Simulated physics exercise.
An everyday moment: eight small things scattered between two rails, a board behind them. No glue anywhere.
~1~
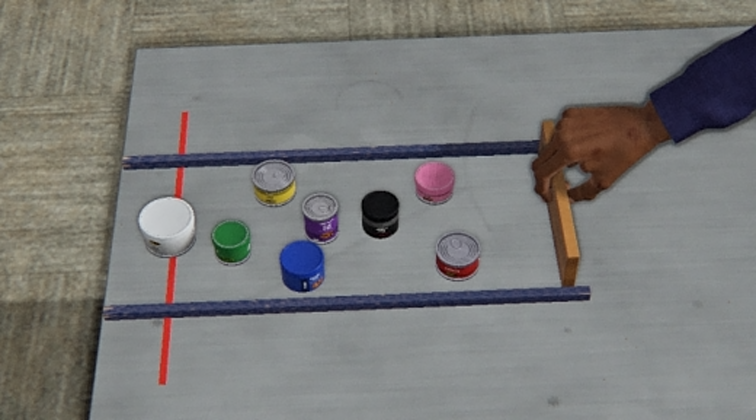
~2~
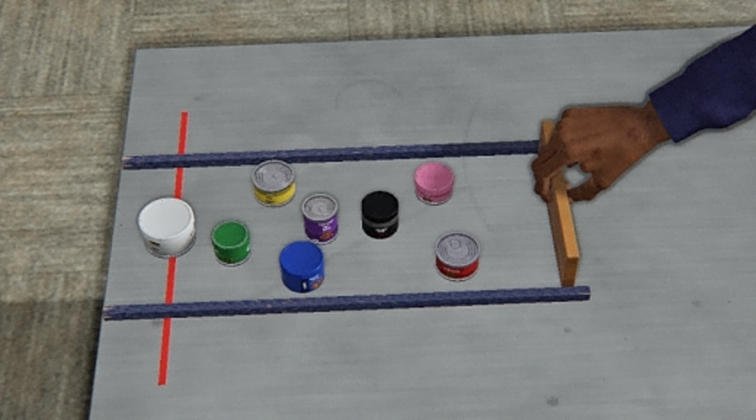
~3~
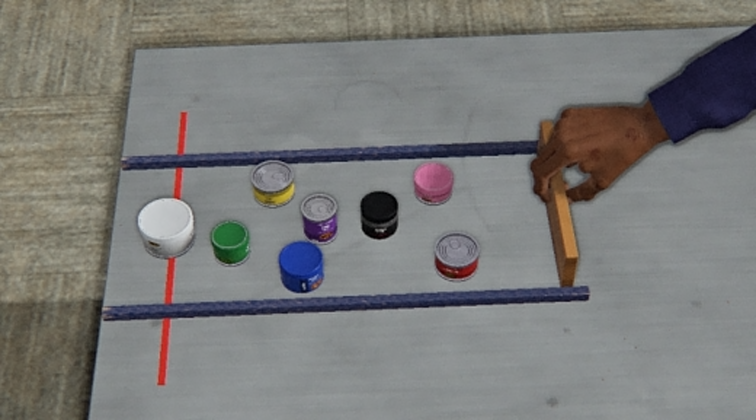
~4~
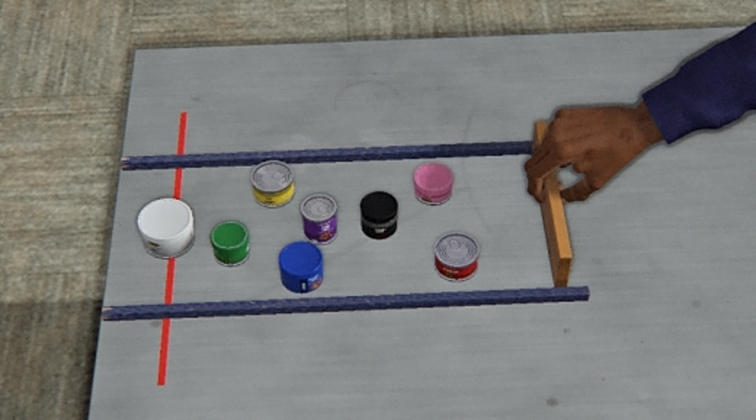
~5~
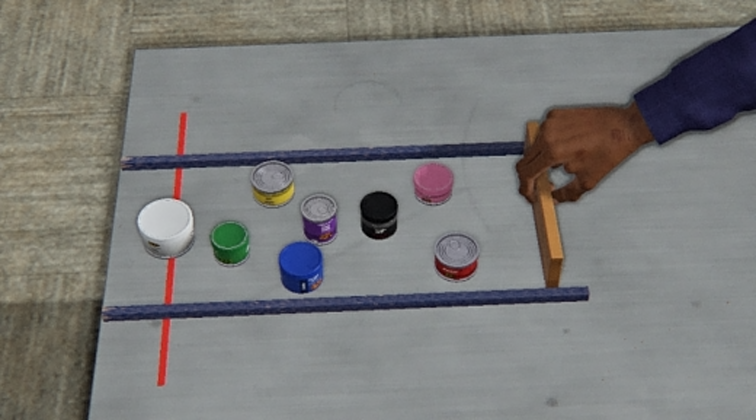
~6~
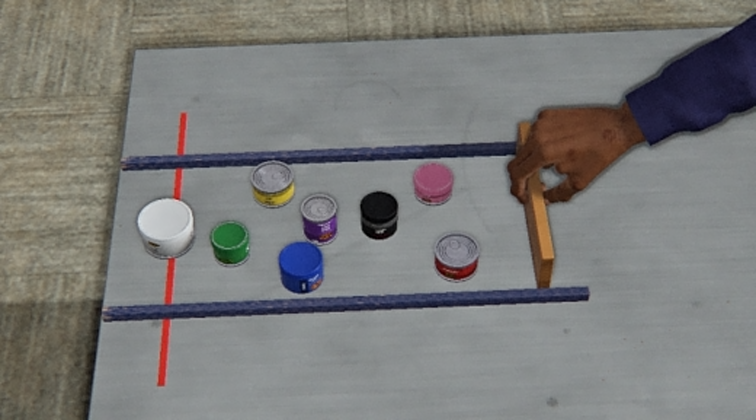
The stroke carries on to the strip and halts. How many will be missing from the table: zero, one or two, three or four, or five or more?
Here the number that fall off is one or two.
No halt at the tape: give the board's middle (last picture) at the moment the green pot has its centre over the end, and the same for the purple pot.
For the green pot at (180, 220), for the purple pot at (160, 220).
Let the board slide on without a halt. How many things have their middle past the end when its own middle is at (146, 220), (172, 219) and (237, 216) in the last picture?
Place by place, 5, 2 and 0.
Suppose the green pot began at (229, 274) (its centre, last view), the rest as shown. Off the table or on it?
Then it falls.
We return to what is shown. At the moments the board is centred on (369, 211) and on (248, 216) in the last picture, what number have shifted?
At the one place 4, at the other 8.
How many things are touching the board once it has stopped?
In contact: 3.
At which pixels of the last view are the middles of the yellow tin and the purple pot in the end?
The yellow tin stops around (124, 178); the purple pot around (120, 230).
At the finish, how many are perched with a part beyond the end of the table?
The number is 3.
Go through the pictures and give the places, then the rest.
White tin (168, 228); green pot (232, 243); yellow tin (274, 184); board (558, 203); tape (175, 235), in the first frame.
Green pot (232, 244); pink pot (434, 184), in the second frame.
Yellow tin (273, 184); purple pot (320, 220), in the third frame.
White tin (167, 229); black tub (379, 216), in the fourth frame.
Green pot (231, 244); blue tub (301, 268), in the fifth frame.
White tin (167, 229); green pot (231, 244); yellow tin (273, 184); board (533, 204); tape (174, 236), in the sixth frame.
A little later, none off yet; white tin at rest near (167, 229); green pot at rest near (231, 244); yellow tin at rest near (273, 184).
Next, none off yet; white tin at rest near (167, 229); green pot shifted a little near (211, 250); yellow tin shifted about its own width near (233, 183).
When it is over, the number that fall off is one or two; down, green pot and white tin.
